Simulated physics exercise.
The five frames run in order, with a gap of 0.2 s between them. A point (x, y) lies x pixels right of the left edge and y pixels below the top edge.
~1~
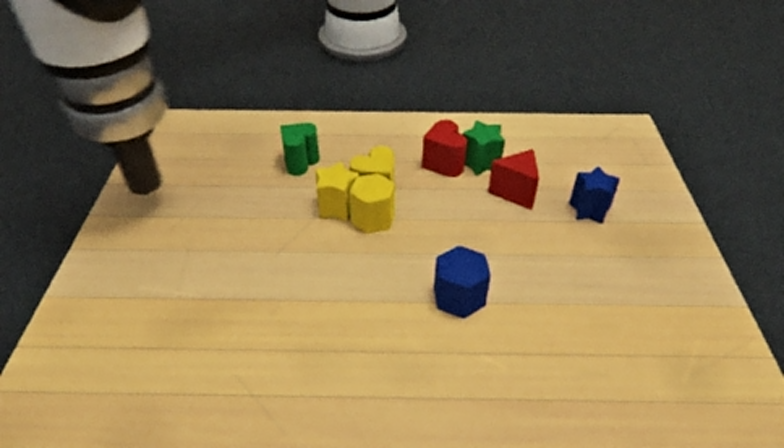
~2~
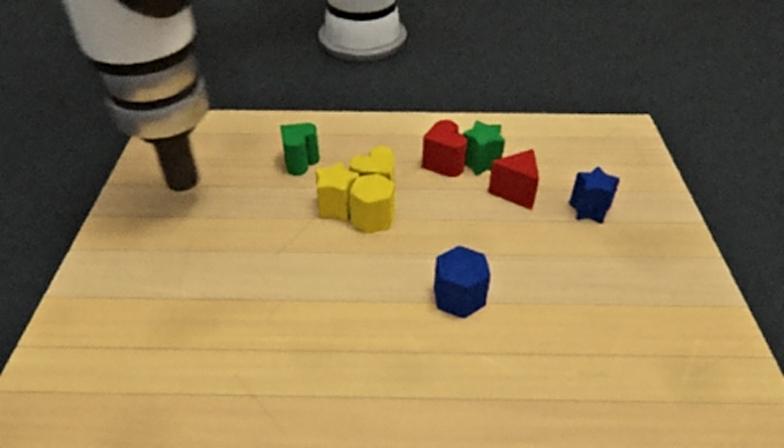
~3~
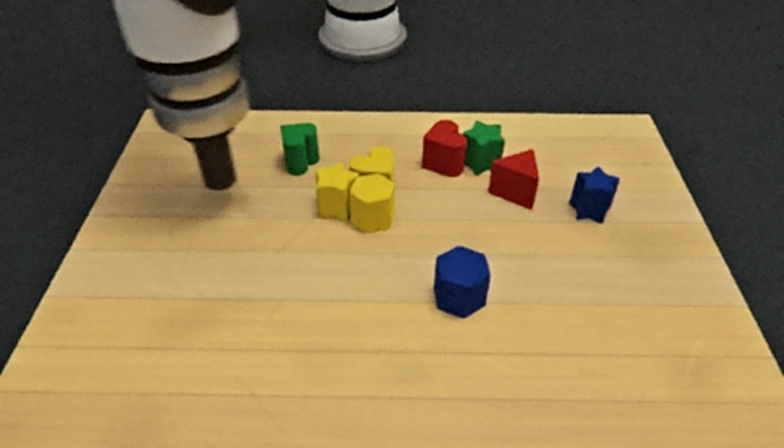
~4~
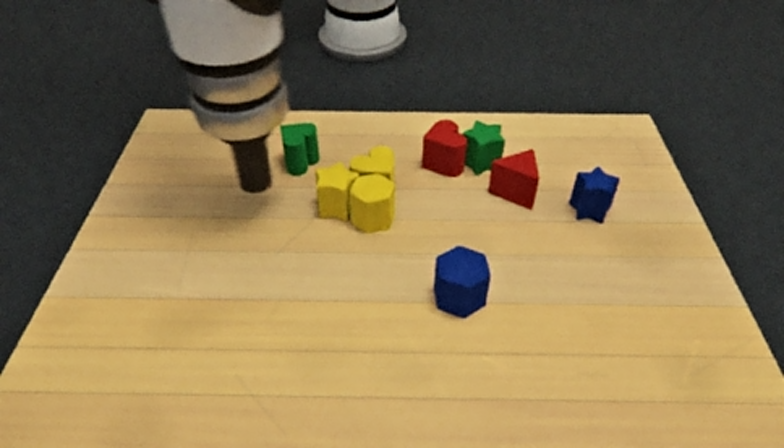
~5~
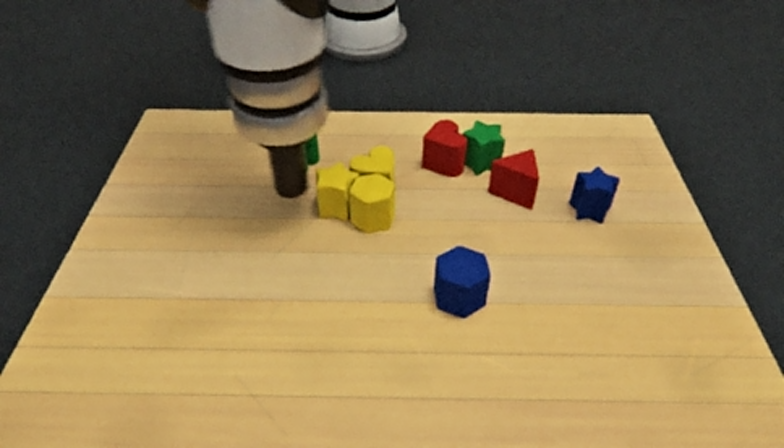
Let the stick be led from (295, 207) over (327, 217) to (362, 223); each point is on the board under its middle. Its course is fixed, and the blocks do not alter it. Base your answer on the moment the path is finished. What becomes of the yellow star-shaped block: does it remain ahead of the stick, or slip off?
By then it is in front of the stick.
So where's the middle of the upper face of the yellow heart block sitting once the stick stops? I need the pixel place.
Its top middle: (405, 154).
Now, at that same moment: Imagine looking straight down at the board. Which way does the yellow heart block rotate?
Spin direction: Counter-clockwise.
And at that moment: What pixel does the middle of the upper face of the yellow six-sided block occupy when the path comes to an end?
I think it will end close to (433, 193).
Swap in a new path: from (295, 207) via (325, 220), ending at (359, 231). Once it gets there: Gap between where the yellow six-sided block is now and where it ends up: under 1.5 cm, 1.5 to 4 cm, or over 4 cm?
Past 4 cm.
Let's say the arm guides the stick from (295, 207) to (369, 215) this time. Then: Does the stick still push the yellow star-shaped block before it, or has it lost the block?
Kept ahead.
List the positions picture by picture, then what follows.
In the first picture, stick tip at (146, 186); block tops, green heart block at (297, 132); yellow star-shaped block at (335, 176); yellow six-sided block at (372, 187); yellow heart block at (375, 160).
In the second picture, stick at (184, 182); blocks unchanged.
In the third picture, stick at (221, 182); blocks unchanged.
In the fourth picture, stick at (257, 184); blocks unchanged.
In the fifth picture, stick at (292, 189); green heart block hidden; yellow star-shaped block at (335, 176); yellow six-sided block at (372, 187); yellow heart block at (375, 160).
On the path given first. Halfway along, stick at (326, 199); yellow star-shaped block at (358, 179); yellow six-sided block at (395, 189); yellow heart block at (386, 158), turned 15° anticlockwise.
At the end, stick at (362, 205); green heart block in place; yellow star-shaped block at (394, 184); yellow six-sided block at (433, 193); yellow heart block at (405, 154), turned 60° anticlockwise.
